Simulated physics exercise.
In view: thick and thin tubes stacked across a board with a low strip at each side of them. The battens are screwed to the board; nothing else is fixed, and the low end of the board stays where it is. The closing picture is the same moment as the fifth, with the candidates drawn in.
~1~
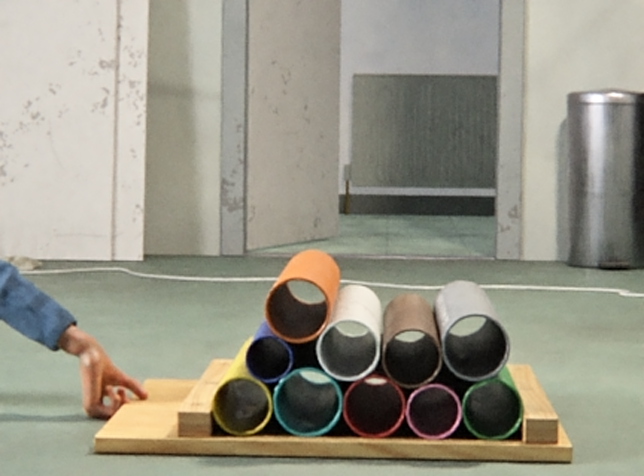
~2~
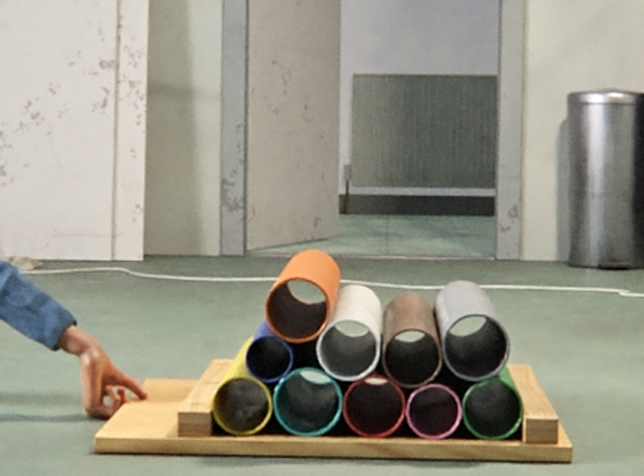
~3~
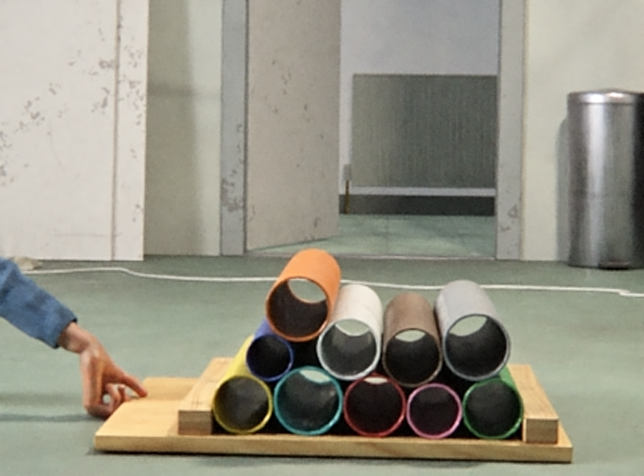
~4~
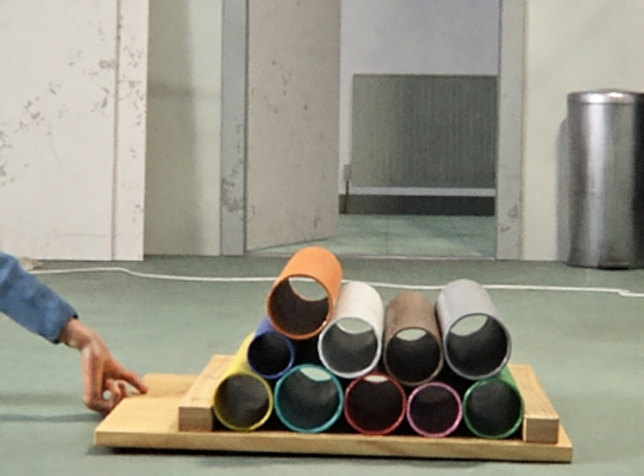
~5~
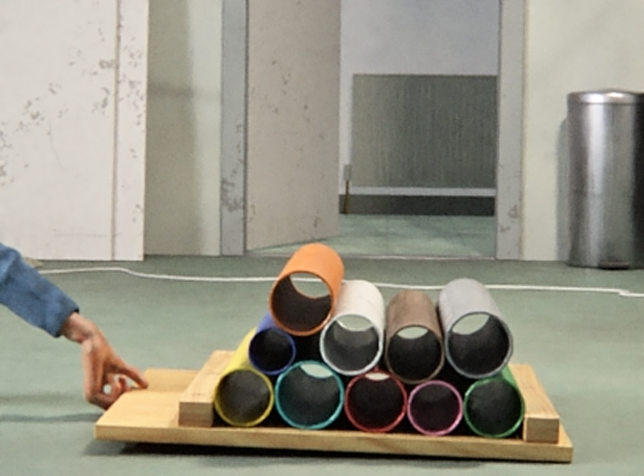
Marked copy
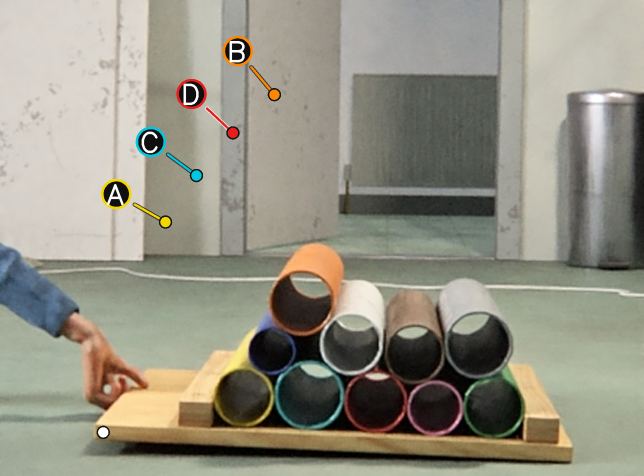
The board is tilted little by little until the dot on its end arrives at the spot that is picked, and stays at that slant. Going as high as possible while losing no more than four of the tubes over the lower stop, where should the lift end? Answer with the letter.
It can be raised to C.
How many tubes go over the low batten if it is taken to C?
The count is four.
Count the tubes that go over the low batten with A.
The count is four.
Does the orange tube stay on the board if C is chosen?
No, with C.
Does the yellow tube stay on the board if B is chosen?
Yes.
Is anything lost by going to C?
At C: Yes.
On the marked copy, A at (165, 222); B at (275, 94); C at (196, 175); D at (233, 133); the white dot at (103, 432).
Taking C. A third of the way, board at 20°.
Two thirds of the way, board at 36°.
When it is over, board at 36°, four over the low batten (brown, white, grey, orange).
As for the rest, A four over the low batten (brown, white, grey, orange); B five over the low batten; D five over the low batten.
